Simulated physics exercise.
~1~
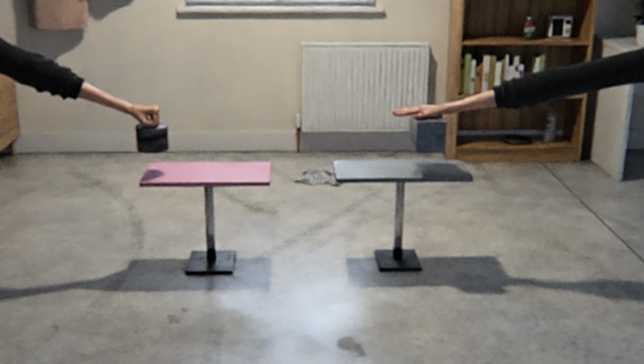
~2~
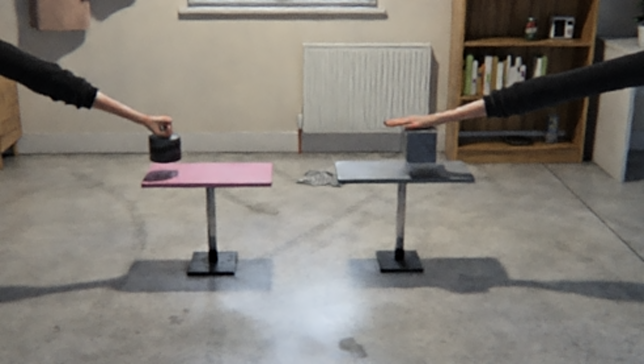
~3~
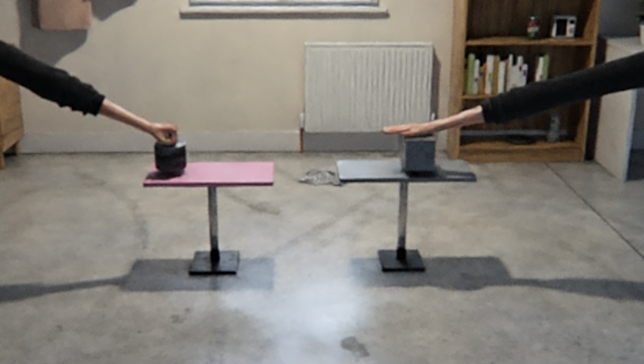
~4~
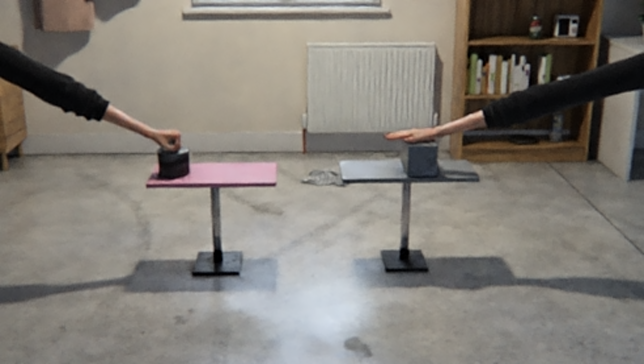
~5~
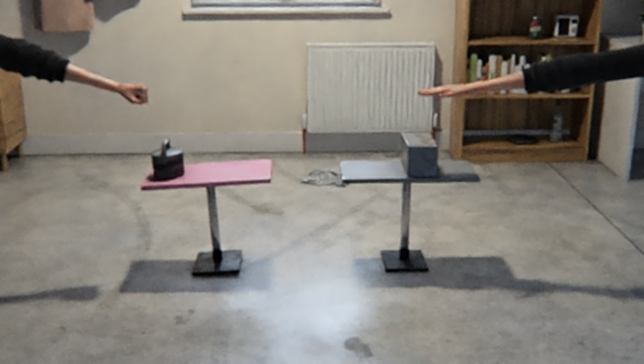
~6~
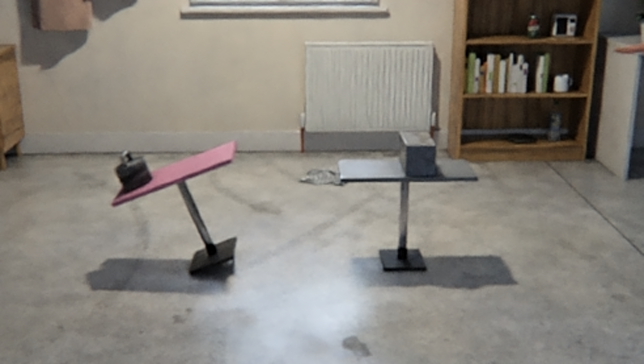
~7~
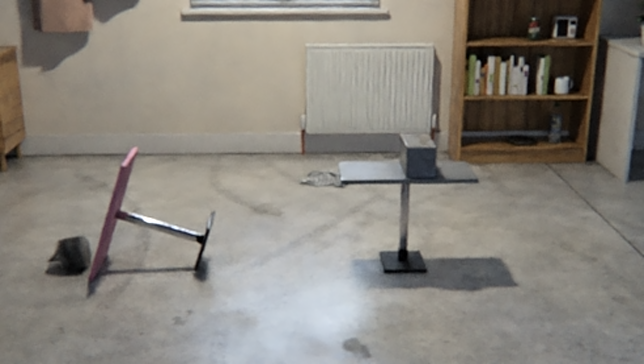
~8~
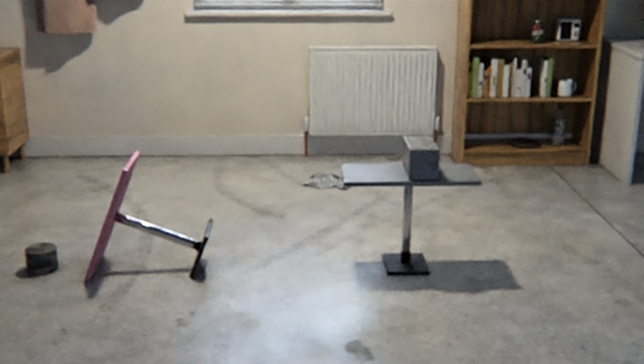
Two hands lowering dark objects onto small tables and letting go, the pink one toppling left while the grey one stays standing.
